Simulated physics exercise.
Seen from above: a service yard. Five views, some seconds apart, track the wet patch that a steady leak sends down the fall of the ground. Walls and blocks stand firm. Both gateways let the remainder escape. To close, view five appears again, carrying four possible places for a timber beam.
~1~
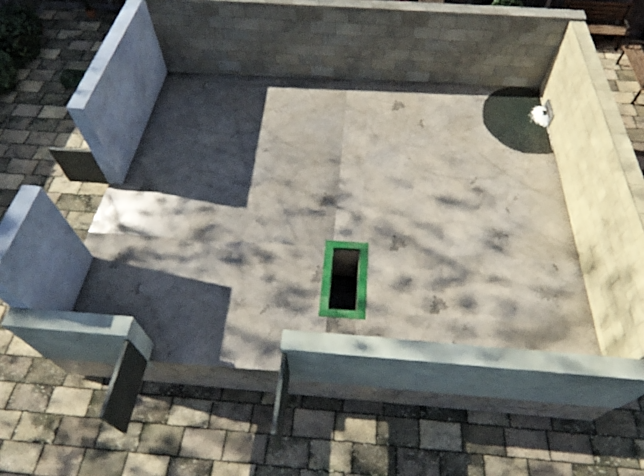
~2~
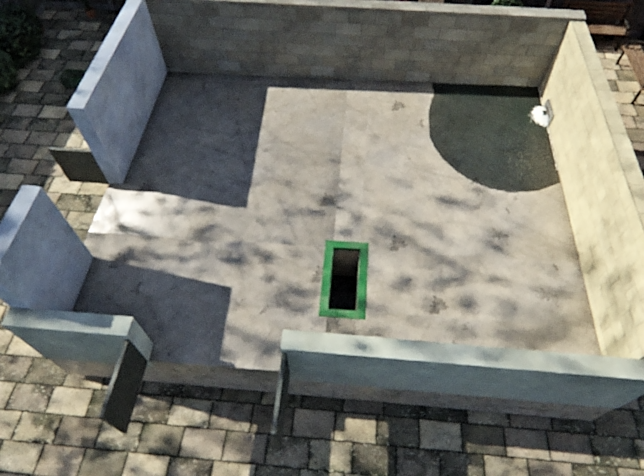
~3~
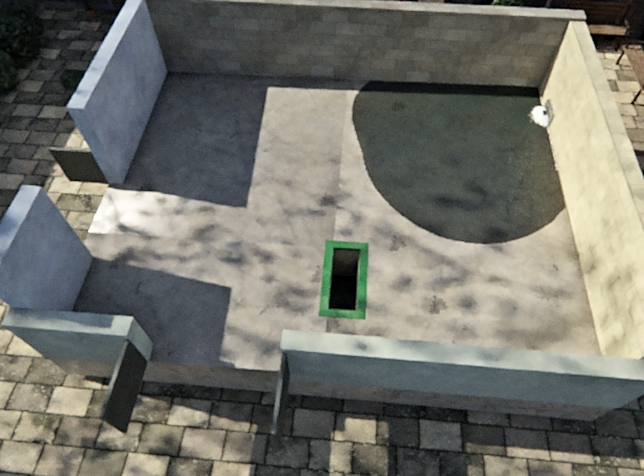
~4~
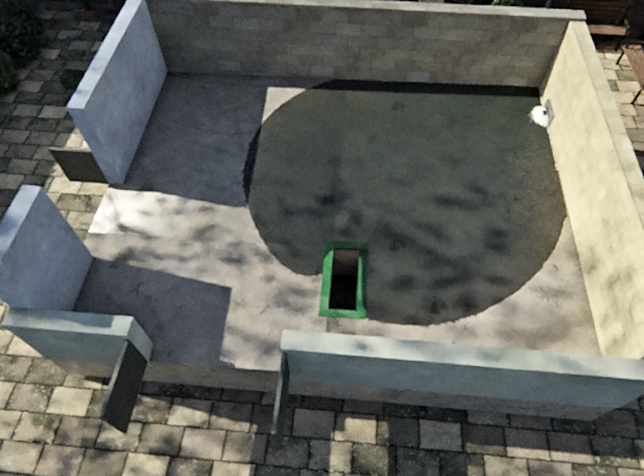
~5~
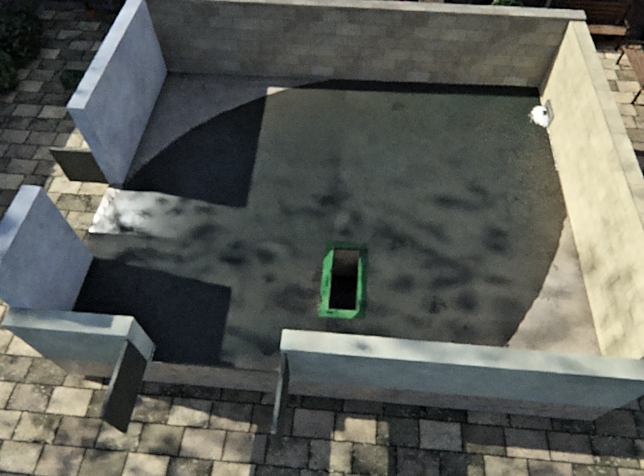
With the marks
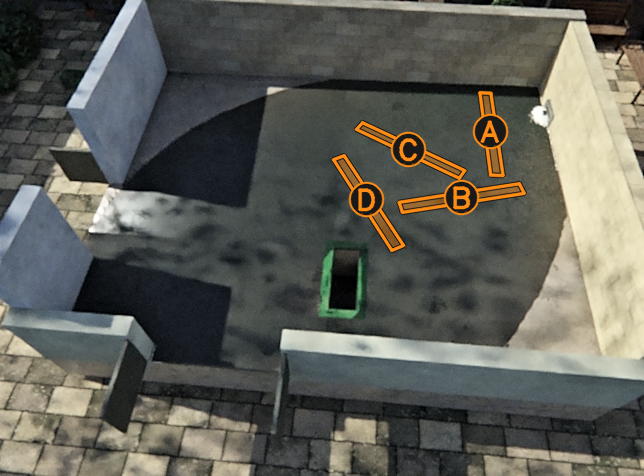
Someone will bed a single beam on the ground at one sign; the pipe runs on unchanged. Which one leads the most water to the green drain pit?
It is A.
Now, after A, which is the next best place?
That is place C.
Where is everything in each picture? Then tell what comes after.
Outfall at (549, 114); green drain pit at (345, 278); open gate at (220, 349); open gate at (109, 219); 4 % of the ground under water, visible out to (488, 107); green drain pit still dry, in the first picture.
In the second picture, 12 % of the ground under water, visible out to (460, 169); green drain pit still dry.
In the third picture, 26 % of the ground under water, visible out to (356, 104); green drain pit still dry.
In the fourth picture, 51 % of the ground under water, visible out to (273, 247); green drain pit taking water.
In the fifth picture, 81 % of the ground under water, visible out to (96, 263); green drain pit taking water.
In orange, A from (496, 175) to (485, 93); B from (400, 207) to (521, 188); C from (359, 126) to (462, 174); D from (338, 157) to (397, 247).
Choosing A, about 26 % of the stream goes into the green drain pit, about 74 % out by the gates.
Choosing B, about 7 % of the stream goes into the green drain pit, about 93 % out by the gates.
Choosing C, about 13 % of the stream goes into the green drain pit, about 87 % out by the gates.
Choosing D, about 9 % of the stream goes into the green drain pit, about 91 % out by the gates.
